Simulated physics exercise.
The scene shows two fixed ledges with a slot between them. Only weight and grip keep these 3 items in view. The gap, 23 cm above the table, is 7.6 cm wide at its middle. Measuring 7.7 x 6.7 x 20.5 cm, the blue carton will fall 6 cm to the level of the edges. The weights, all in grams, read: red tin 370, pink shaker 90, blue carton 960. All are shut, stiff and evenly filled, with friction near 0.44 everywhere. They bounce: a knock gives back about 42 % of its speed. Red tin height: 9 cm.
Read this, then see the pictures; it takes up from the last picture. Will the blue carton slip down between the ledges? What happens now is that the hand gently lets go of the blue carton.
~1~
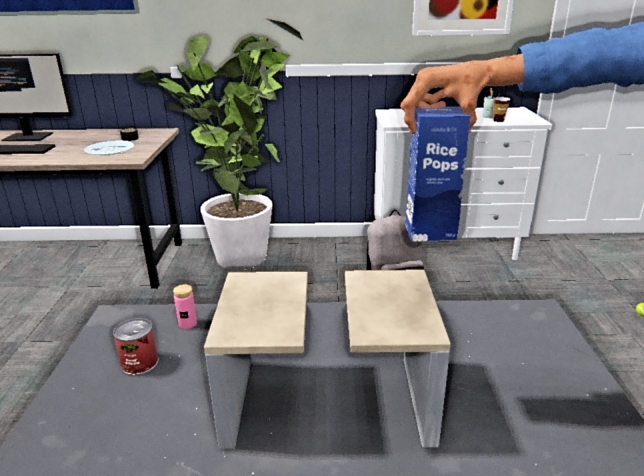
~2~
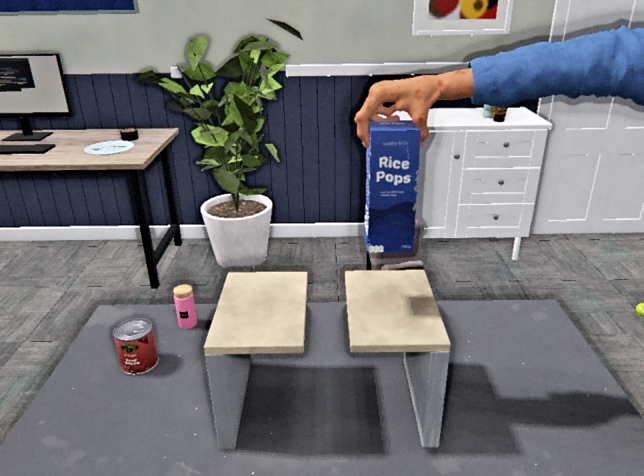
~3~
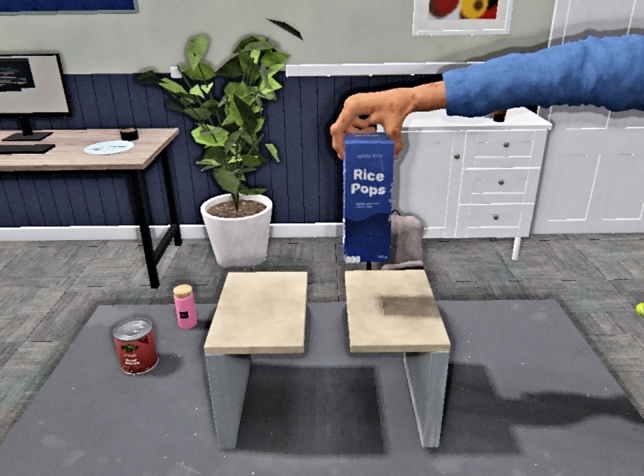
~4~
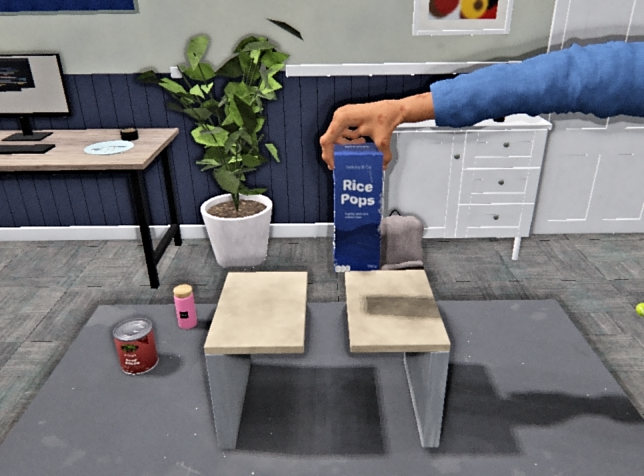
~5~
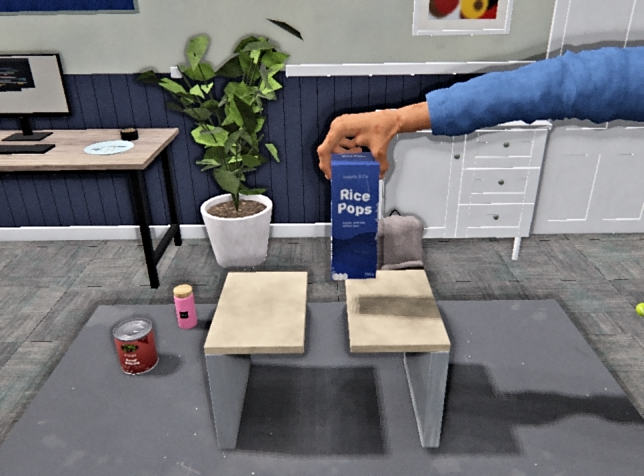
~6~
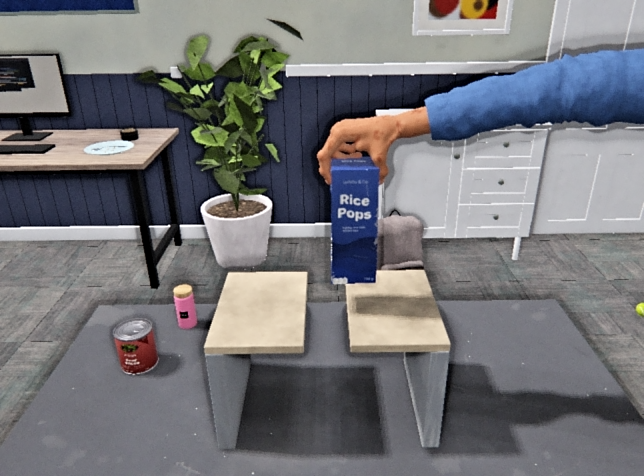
It is left up high.
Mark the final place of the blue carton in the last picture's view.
Roughly (353, 254).
Then, 0.20 s on from there, blue carton moved 5 cm near (353, 248).
Then, 0.40 s on from there, blue carton moved 6 cm near (353, 253).
In the end, not toppled but over 4 cm from the start, blue carton; the other 2 under 4 cm from the start. At the end, from the last picture's camera, blue carton near (353, 253). The carton is caught.
